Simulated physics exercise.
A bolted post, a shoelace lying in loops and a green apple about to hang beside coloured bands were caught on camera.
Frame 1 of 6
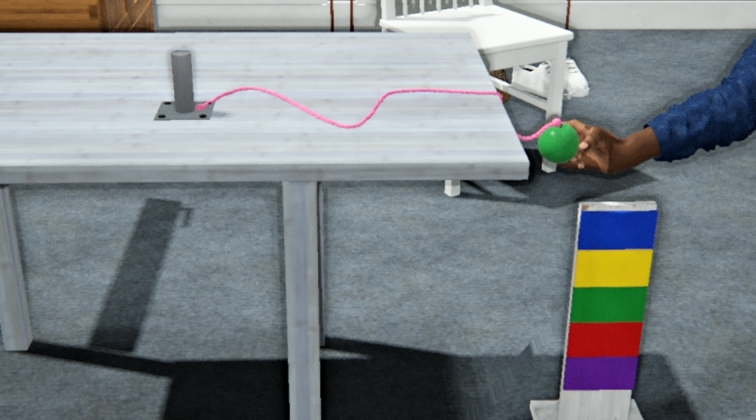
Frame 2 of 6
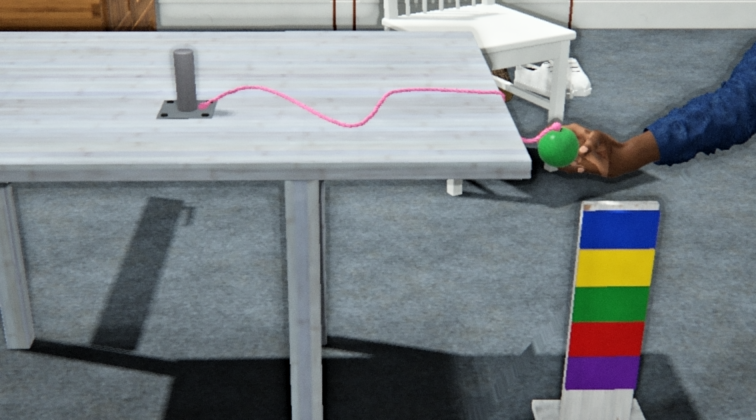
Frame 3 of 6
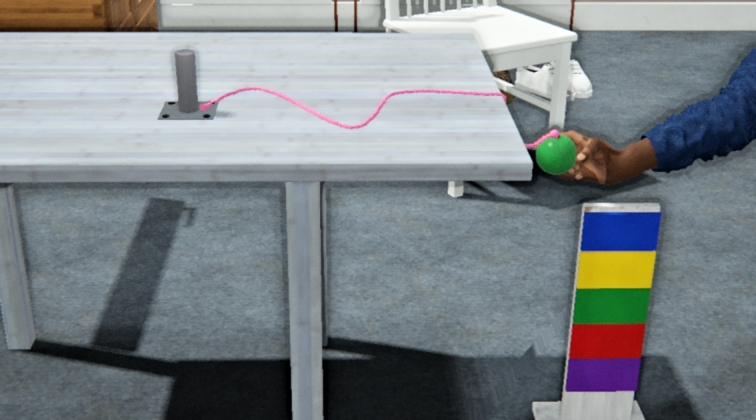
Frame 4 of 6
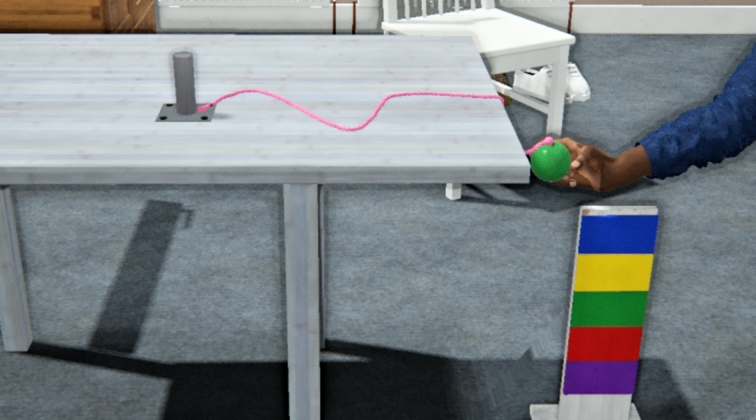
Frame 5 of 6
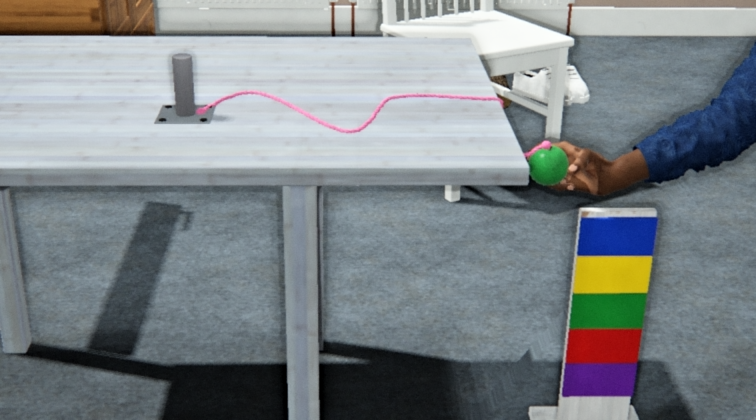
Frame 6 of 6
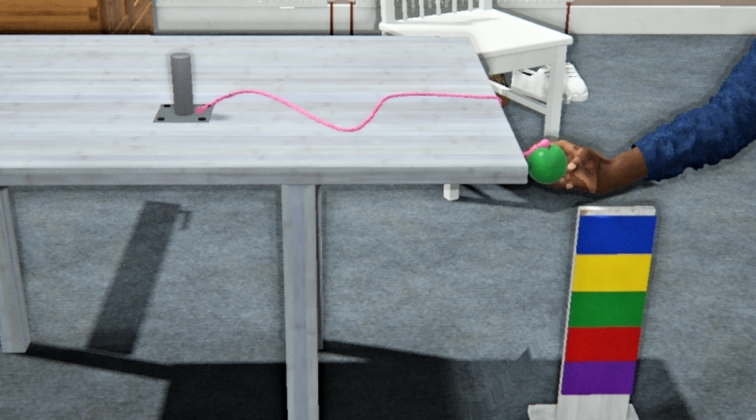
A hand lowering a green ball slightly beside a table edge, with a pink cord lying in curves across the tabletop.
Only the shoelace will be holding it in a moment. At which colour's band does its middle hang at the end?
The red band.
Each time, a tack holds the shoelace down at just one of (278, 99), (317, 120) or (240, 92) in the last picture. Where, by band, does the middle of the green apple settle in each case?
Results, in sequence: Green / yellow / green.
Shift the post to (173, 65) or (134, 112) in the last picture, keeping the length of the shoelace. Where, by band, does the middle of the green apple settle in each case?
First try: Green; second try: Green.
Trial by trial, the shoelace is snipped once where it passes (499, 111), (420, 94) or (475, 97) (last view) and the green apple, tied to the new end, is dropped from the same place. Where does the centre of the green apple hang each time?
I'd put it around (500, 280) for the first cut, (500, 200) for the second and (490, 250) for the third.
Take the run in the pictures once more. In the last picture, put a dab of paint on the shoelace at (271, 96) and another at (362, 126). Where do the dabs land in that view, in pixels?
First one: (311, 108); second one: (457, 103).
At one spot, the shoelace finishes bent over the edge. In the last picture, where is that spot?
That spot is near (375, 111).
Early on, apple near (511, 321); level with green.
Midway, apple near (459, 337); level with red.
Near the end, apple near (505, 334); level with red.
Finally, apple near (483, 340); level with red. Its middle rests at the red band.
